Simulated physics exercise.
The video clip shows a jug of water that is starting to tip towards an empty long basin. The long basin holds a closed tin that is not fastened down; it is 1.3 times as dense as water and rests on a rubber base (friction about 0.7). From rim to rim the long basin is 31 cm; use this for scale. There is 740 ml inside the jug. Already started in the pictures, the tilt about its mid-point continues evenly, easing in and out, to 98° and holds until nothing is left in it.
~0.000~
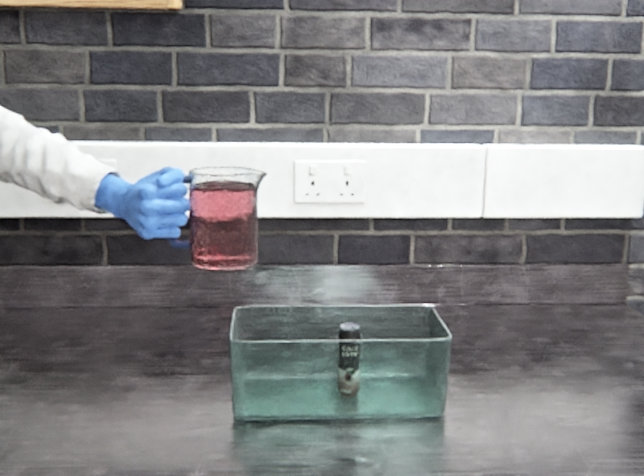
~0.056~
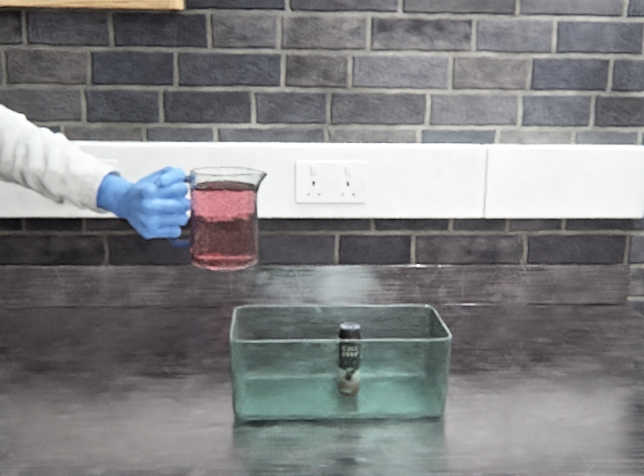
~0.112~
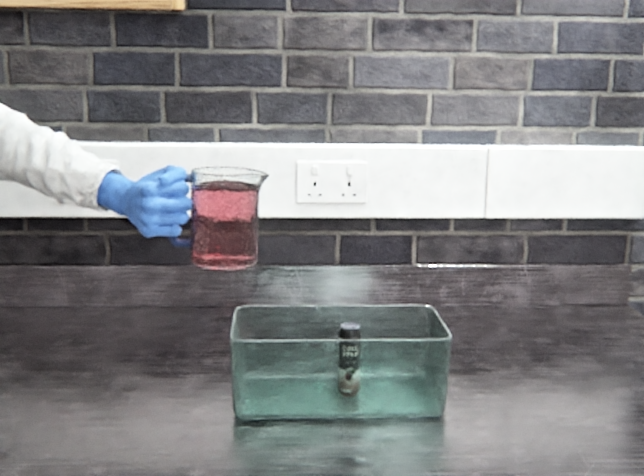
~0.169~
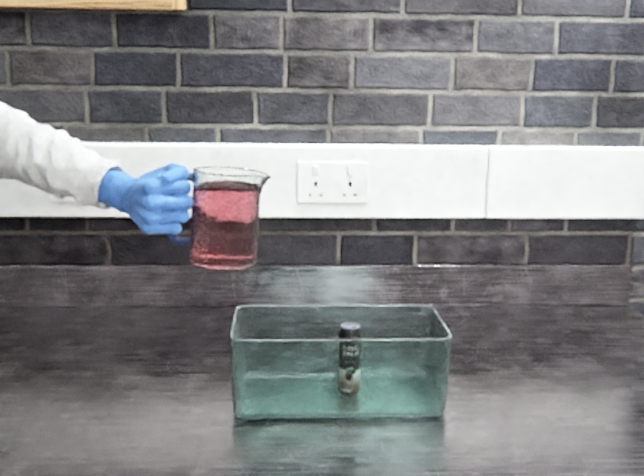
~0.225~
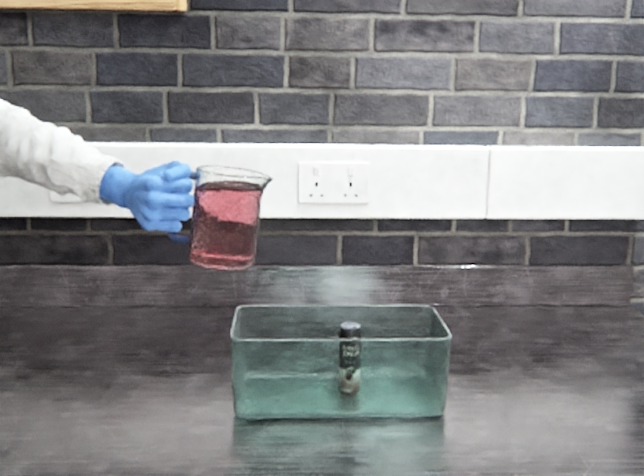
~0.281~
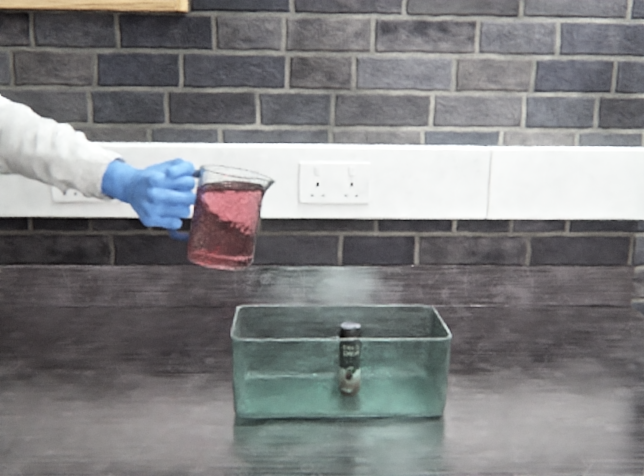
A blue-gloved hand held a glass jug of reddish liquid above and left of a greenish, clear-sided basin with a small dark container inside, then gradually leaned the jug slightly to the right.
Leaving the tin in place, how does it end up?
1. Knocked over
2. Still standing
(1) Knocked over.
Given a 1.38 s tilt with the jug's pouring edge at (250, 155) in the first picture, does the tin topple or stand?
After that, the tin stays vertical.
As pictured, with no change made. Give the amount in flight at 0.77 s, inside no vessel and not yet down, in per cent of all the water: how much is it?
It comes to roughly 9 per cent.
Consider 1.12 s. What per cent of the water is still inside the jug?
About 50 per cent.
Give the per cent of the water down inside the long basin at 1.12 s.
Some 30 percent of the total.
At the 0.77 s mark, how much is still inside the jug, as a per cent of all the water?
Around 90 in a hundred.
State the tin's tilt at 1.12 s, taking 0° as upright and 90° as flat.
About 5 degrees from upright.
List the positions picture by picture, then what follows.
It leans 0°; its right rim is at (267, 173); the water meets the walls at (192, 185) and (256, 185); the long basin's rim runs from (232, 324) to (441, 322); the tin's top is at (350, 329), in the first frame.
It leans 0°; its right rim is at (268, 173); the water meets the walls at (193, 185) and (257, 186), in the second frame.
It leans 2°; its right rim is at (269, 174); the water meets the walls at (194, 184) and (258, 186), in the third frame.
It leans 4°; its right rim is at (271, 176); the water meets the walls at (196, 184) and (260, 186), in the fourth frame.
It leans 6°; its right rim is at (273, 178); the water meets the walls at (198, 185) and (262, 186), in the fifth frame.
It leans 9°; its right rim is at (276, 181); the water meets the walls at (200, 186) and (264, 186), in the sixth frame.
Then, 0.77 s in, the tilt is 56° and 90 per cent is still to pour; the tin stands where it began.
Then, 1.12 s in, the tilt is 89° and 51 per cent is still to pour; the tin stands where it began.
Then, 1.50 s in, the tilt is 98° and 12 per cent is still to pour; the tin lies on its side.
Then, 1.90 s in, the tilt is 98° and 2 per cent is still to pour; the tin lies on its side.
Finally, the tin lies on its side.
